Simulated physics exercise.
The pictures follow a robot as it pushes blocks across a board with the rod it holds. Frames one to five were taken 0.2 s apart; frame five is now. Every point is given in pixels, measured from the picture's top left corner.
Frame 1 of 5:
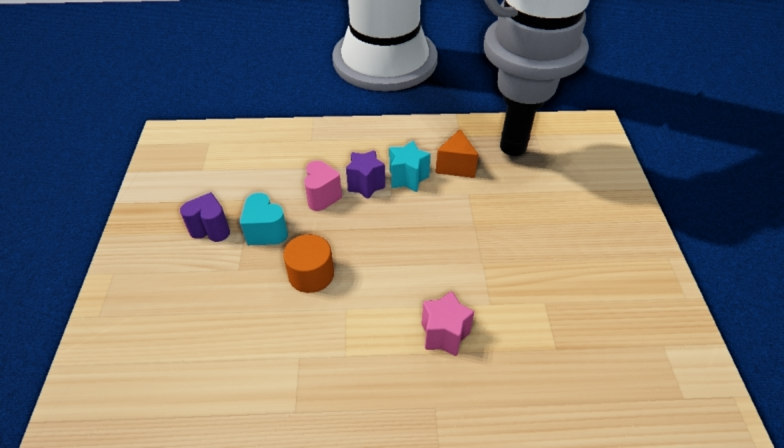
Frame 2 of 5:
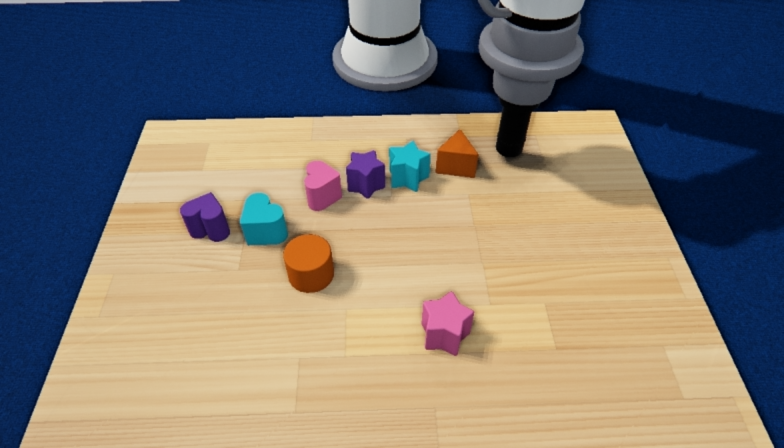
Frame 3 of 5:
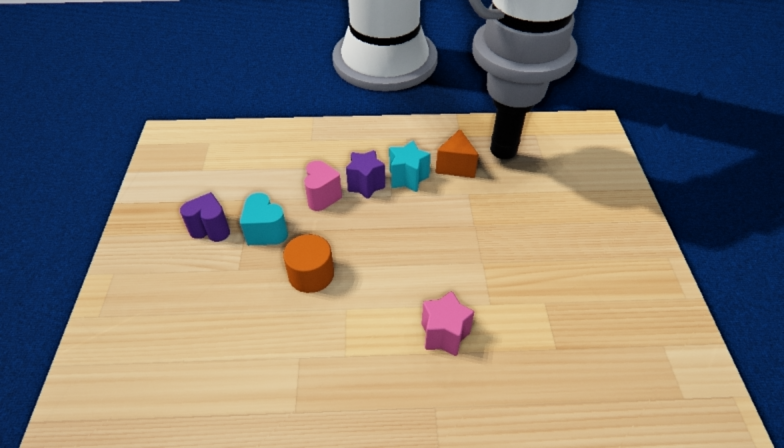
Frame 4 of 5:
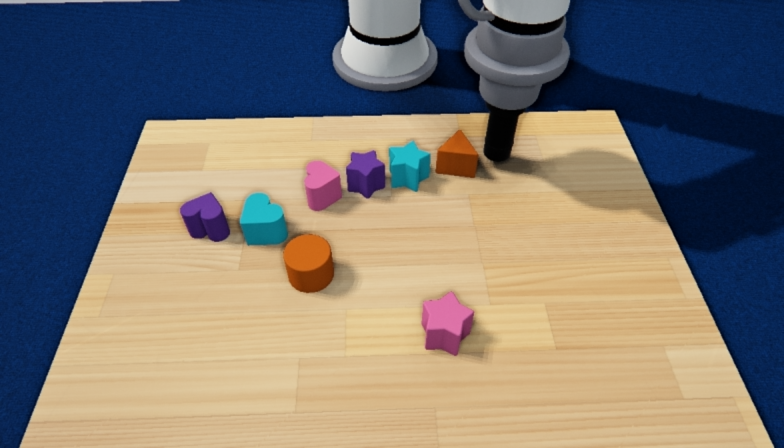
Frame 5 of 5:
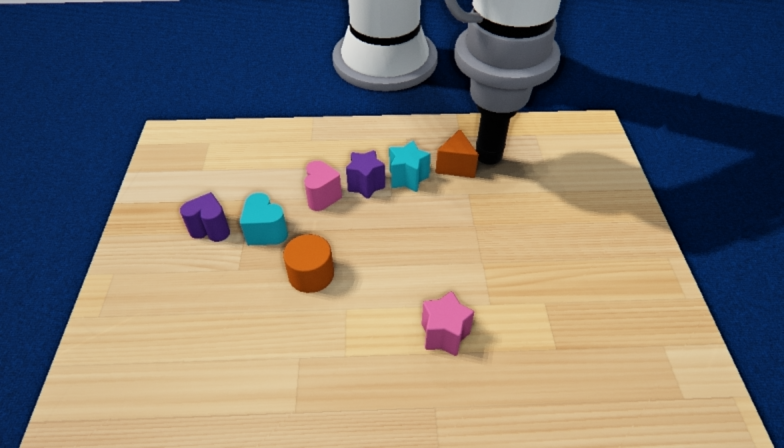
On a light wooden board set over a blue surface, colourful hearts, stars, a cylinder and a triangular block sit scattered beneath a robot arm. The arm's black rod starts near the top right edge and slides slightly left, drawing close beside the orange triangular block, while every block stays still.
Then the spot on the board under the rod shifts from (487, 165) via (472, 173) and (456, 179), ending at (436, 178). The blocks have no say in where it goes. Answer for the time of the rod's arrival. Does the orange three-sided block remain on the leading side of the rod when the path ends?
My answer is yes.
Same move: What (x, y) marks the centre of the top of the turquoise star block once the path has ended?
Put as a pixel place, it's (388, 152).
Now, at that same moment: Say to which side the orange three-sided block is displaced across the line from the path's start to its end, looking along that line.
Shifts right.
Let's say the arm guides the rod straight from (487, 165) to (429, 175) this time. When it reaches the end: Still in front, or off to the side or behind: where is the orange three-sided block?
It is driven along in front.
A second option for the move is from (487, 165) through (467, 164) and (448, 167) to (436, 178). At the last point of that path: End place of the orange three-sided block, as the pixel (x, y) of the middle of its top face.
The middle of its upper face will lie at (412, 148).
On the path given first. Halfway along, rod at (465, 169); orange three-sided block at (441, 147), turned 50° clockwise.
At the end, rod at (437, 169); purple star block at (357, 163); turquoise star block at (388, 152), turned 25° anticlockwise; orange three-sided block at (420, 140), turned 75° clockwise.
